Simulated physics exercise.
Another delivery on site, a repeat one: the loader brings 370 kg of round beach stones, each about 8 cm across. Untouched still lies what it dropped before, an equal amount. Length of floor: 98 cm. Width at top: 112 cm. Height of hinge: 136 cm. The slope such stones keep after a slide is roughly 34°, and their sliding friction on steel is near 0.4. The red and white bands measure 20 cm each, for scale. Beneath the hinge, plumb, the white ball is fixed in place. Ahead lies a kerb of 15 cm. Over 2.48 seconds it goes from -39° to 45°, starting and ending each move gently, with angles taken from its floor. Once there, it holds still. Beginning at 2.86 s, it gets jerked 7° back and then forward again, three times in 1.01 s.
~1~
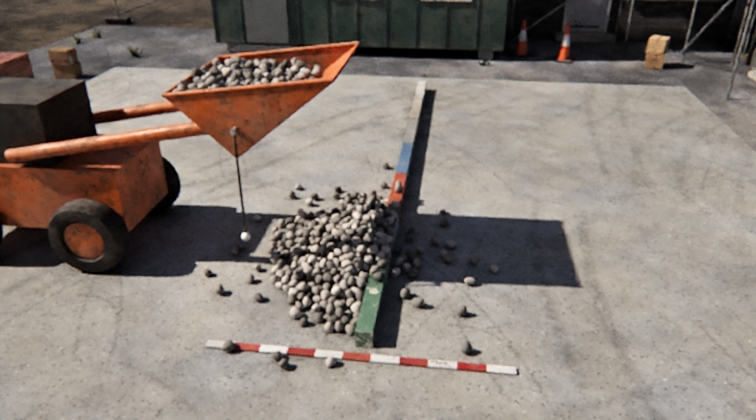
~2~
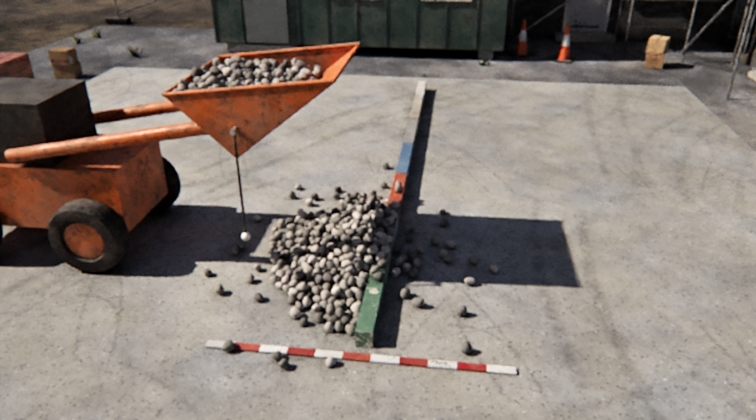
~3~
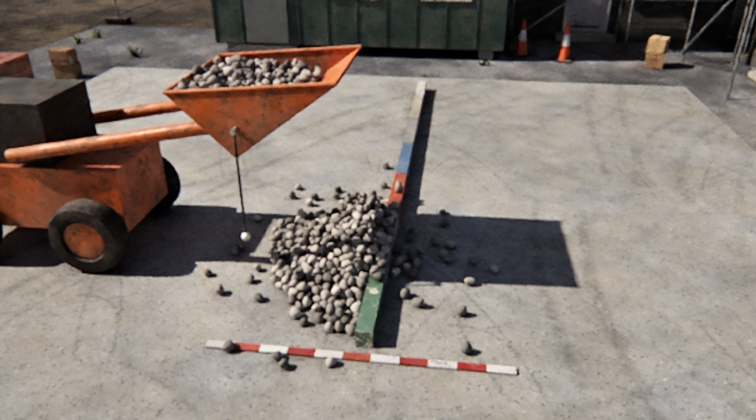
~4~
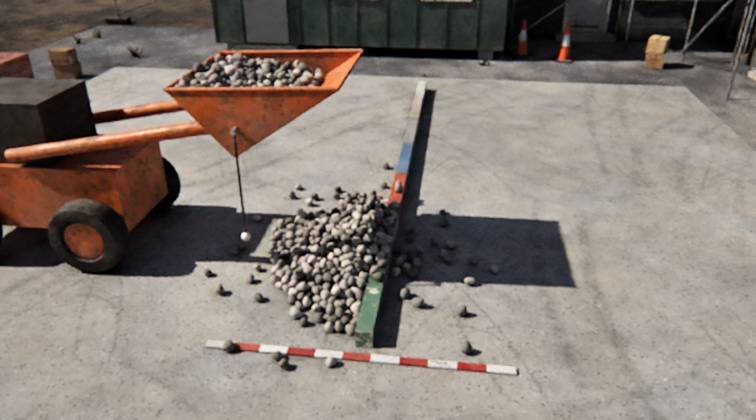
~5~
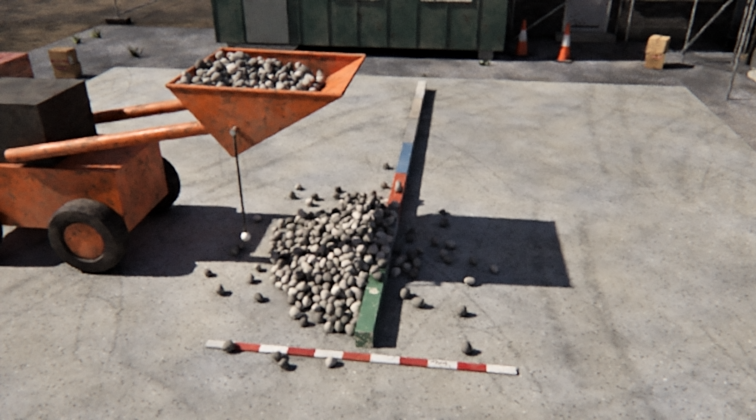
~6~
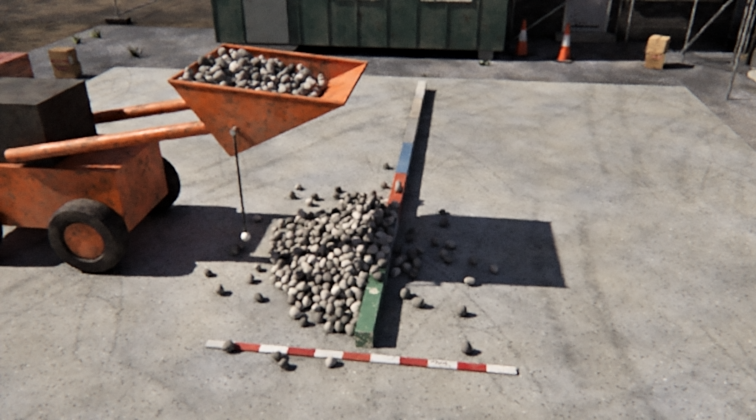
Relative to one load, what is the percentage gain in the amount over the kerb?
A gain of about 55 per cent.
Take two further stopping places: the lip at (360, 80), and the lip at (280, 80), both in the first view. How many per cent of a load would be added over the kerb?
About 80 per cent from the first spot and 5 per cent from the second.
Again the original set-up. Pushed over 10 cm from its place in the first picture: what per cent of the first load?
Estimate: 15 %, roughly.
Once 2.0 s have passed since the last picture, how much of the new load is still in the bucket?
Still inside: Some 0 %.
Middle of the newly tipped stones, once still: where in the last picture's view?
In the last view, somewhere near (396, 247).
Then, 1.3 s after the last picture the floor is at 32°; in per cent of one load, 85 in the bucket, 110 on this side of the kerb, 4 over the kerb; the foremost stones are at (463, 276).
Then, 2.0 s after the last picture the floor is at 45°; in per cent of one load, 1 in the bucket, 156 on this side of the kerb, 44 over the kerb; the foremost stones are at (503, 275).
Then, 3.7 s after the last picture the floor is at 45°; in per cent of one load, 0 in the bucket, 141 on this side of the kerb, 59 over the kerb; the foremost stones are at (580, 267).
Then, 6.3 s after the last picture the floor is at 45°; in per cent of one load, 0 in the bucket, 141 on this side of the kerb, 59 over the kerb; the foremost stones are at (580, 267). Net gain over the kerb, 55.
